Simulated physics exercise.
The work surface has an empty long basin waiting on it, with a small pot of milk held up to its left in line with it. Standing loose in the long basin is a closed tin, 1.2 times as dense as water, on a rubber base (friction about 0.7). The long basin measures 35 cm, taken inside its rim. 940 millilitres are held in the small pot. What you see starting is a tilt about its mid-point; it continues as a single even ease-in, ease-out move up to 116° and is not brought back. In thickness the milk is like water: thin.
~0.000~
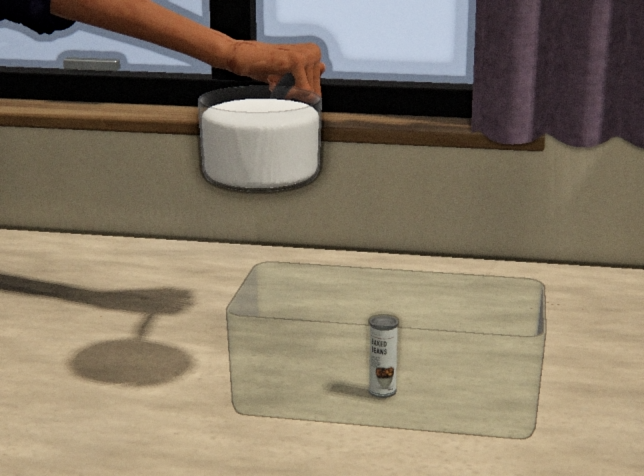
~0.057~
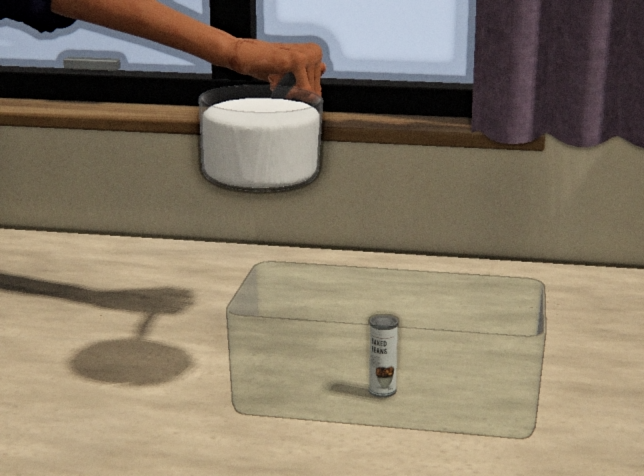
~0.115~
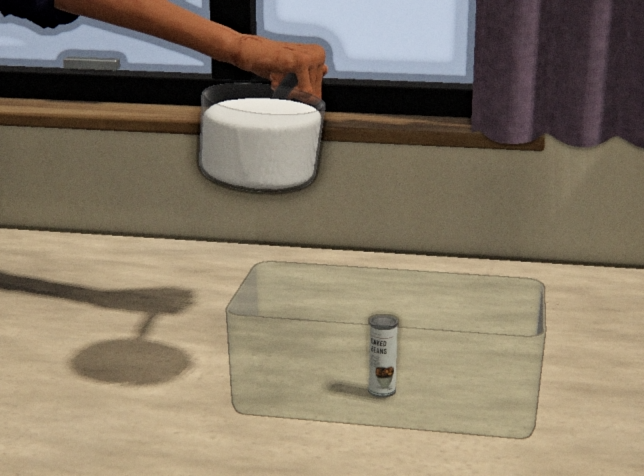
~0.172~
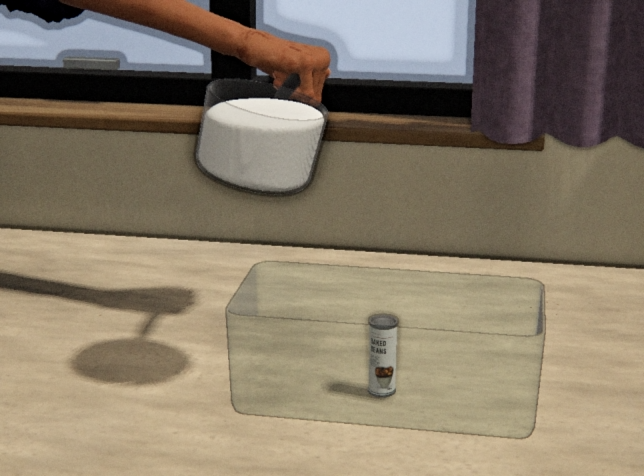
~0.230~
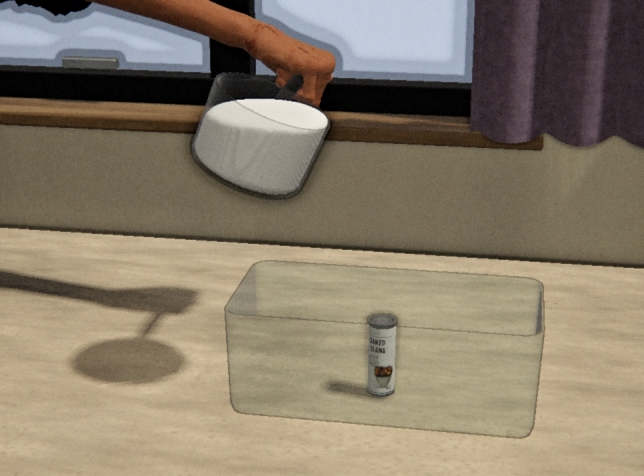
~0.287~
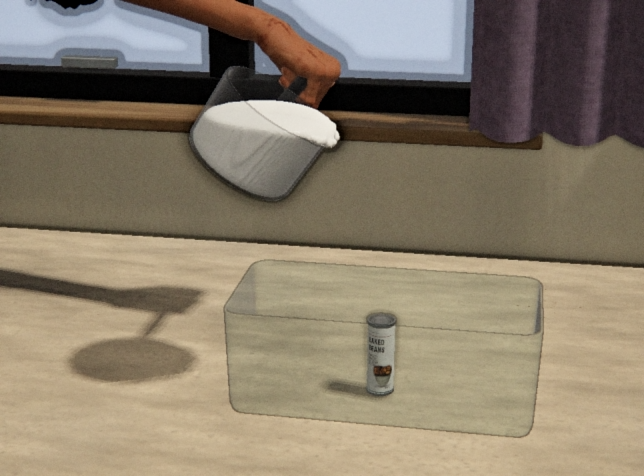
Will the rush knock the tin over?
Looks like it can't take it.
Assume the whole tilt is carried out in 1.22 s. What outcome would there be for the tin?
The tin stays on its base.
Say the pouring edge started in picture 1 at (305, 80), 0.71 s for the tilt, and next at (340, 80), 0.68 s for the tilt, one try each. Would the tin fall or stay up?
Run one: It tumbles. Run two: It does not tip.
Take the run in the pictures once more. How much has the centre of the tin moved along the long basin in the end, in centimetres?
Looks like roughly 7.5 cm in total.
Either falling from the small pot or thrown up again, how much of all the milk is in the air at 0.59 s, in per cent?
About 44 per cent.
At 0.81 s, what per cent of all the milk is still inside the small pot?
I reckon near 4 per cent still sits there.
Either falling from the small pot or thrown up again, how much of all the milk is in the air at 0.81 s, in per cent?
Near 10 percent.
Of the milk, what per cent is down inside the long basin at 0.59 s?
Estimate - around 24 in a hundred parts.
By 0.59 s the tilt is 98° and 32 per cent is still to pour; the tin stands where it began.
By 0.81 s the tilt is 116° and 4 per cent is still to pour; the tin stands 1 cm from where it began.
By 1.04 s the tilt is 116° and 0 per cent is still to pour; the tin lies on its side.
By 1.29 s the tilt is 116° and 0 per cent is still to pour; the tin lies on its side.
At rest the tin lies on its side.
